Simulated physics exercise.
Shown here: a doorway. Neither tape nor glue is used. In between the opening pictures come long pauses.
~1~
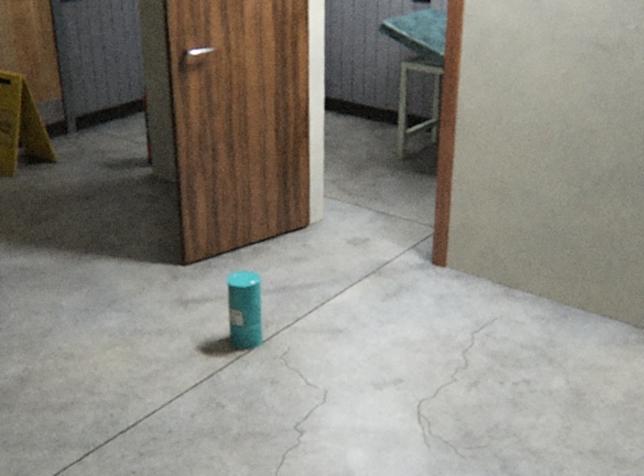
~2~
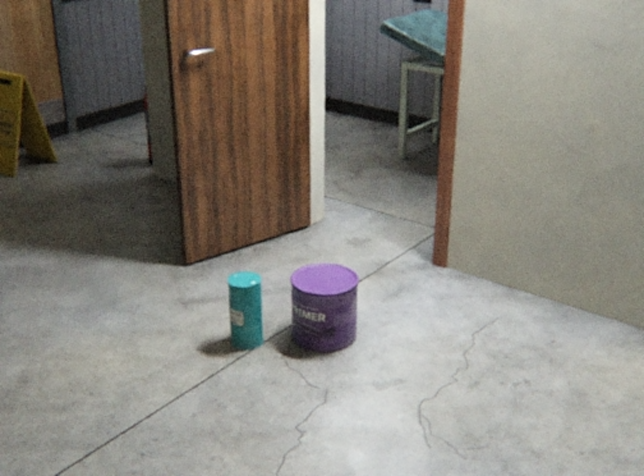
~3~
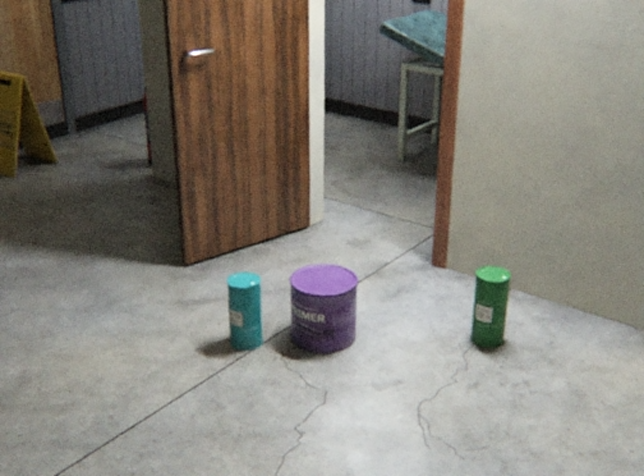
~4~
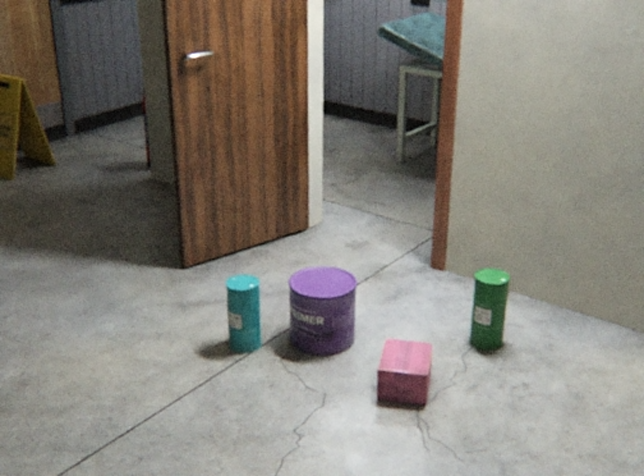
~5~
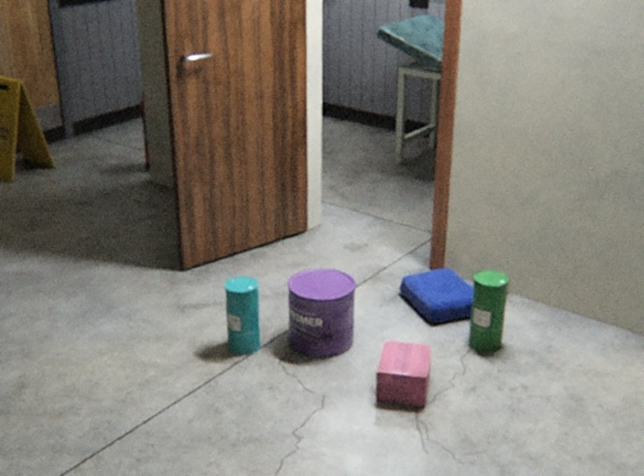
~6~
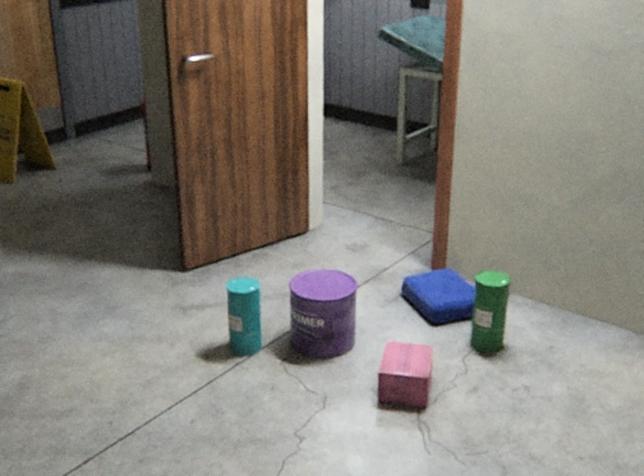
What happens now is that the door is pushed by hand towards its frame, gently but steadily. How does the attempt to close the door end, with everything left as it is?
The door ends up flush with the frame.
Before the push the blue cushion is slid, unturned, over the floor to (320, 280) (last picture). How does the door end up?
After that, the door stays partly open.
Then, 0.60 s on from there, door 89° open.
Then, 1.20 s on from there, door 58° open.
Then, 1.60 s on from there, door 37° open.
Then, 2.10 s on from there, door 9° open.
In the end, door 0° open; all 5 unmoved. At the end, from the last picture's camera, blue cushion near (443, 295).
